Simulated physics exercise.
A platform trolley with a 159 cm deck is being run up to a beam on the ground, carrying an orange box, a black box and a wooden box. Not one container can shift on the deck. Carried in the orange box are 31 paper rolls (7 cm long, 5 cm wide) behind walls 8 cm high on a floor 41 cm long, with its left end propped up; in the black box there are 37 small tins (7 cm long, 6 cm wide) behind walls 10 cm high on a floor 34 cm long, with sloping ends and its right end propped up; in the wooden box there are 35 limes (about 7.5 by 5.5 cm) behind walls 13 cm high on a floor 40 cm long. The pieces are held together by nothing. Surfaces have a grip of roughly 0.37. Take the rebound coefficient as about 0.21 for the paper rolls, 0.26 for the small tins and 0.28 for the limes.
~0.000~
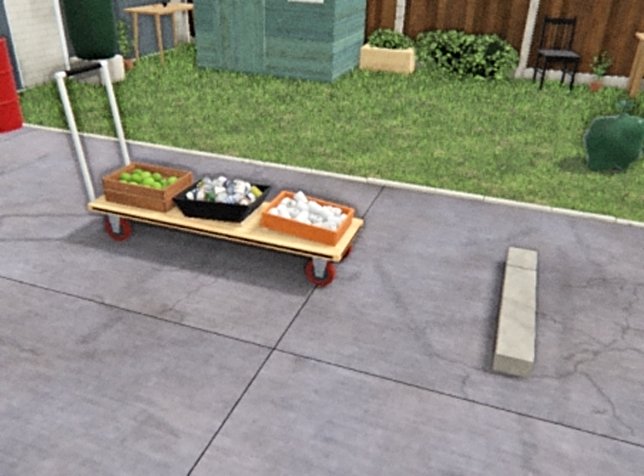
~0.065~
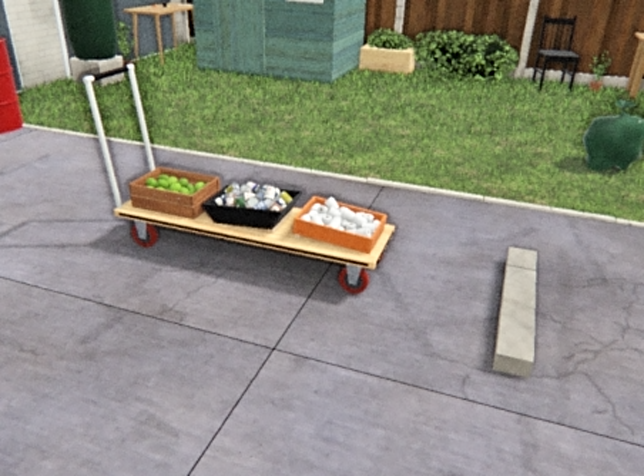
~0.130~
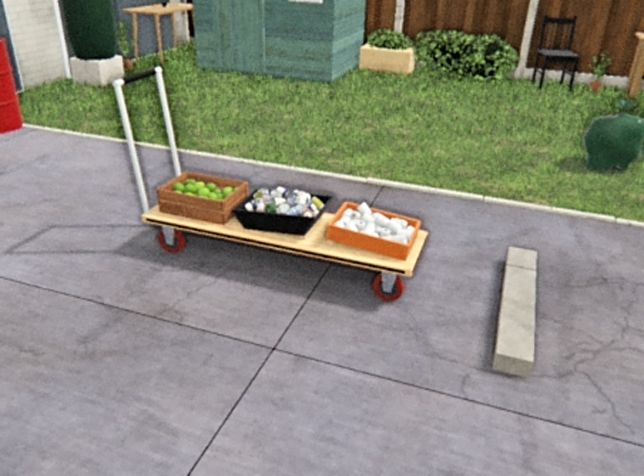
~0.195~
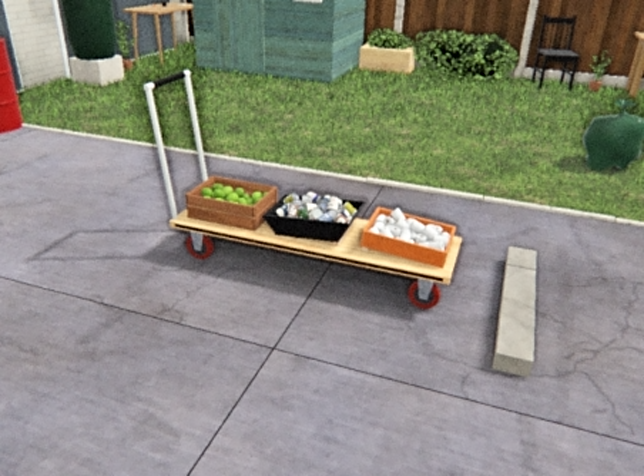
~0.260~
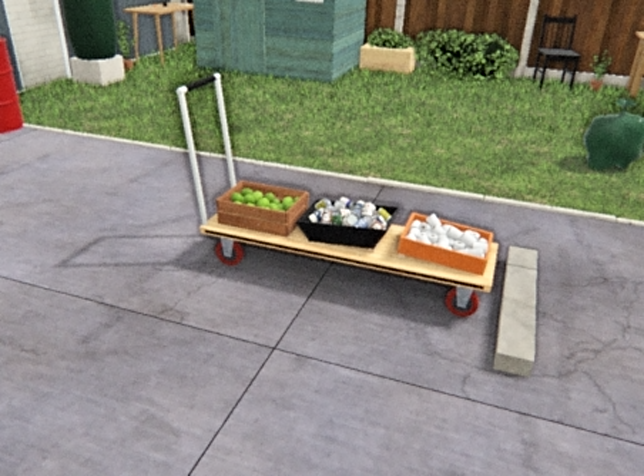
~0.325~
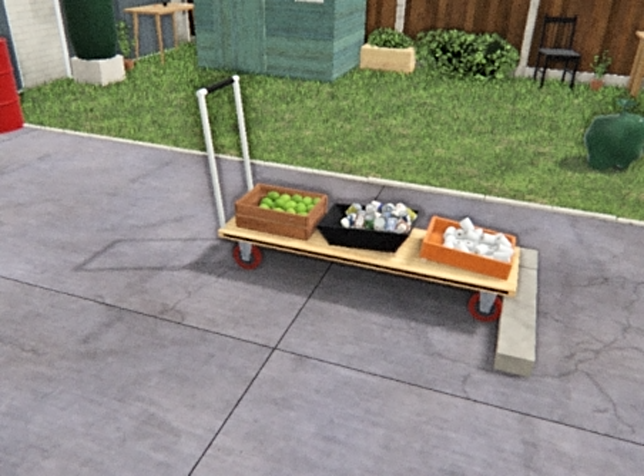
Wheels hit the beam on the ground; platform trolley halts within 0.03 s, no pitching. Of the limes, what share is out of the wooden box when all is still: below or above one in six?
The part that ends up outside is going to be too small to make a sixth.
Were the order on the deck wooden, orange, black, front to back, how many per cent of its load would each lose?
In that arrangement the orange box sheds 30 per cent of its load, the black box 30 per cent, and the wooden box 10 per cent.
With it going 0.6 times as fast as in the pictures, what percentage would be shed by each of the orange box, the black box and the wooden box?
In that case the orange box sheds 10 per cent, the black box 10 per cent and the wooden box 0 per cent.
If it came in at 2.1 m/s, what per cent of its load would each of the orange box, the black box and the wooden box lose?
Orange box 10 %, black box 10 %, wooden box 0 %.
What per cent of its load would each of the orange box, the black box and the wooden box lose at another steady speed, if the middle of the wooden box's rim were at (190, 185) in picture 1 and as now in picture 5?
Result - orange box: 0 per cent; black box: 10 per cent; wooden box: 0 per cent.
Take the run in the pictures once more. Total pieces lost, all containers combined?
About 25 pieces.
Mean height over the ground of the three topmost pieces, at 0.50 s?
Some 60 cm up.
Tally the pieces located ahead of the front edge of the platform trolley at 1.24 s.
Roughly 10 pieces.
After 0.38 s, the orange box is down by 1 of 31, the black box is down by 1 of 37 and the wooden box has all 35.
After 0.50 s, the orange box is down by 5 of 31, the black box is down by 6 of 37 and the wooden box is down by 1 of 35.
After 0.73 s, the orange box is down by 9 of 31, the black box is down by 12 of 37 and the wooden box is down by 2 of 35.
Outcome (at 1.24 s), the orange box is down by 9 of 31, the black box is down by 12 of 37 and the wooden box is down by 2 of 35. Asked share, 2 of 35, 6 per cent.
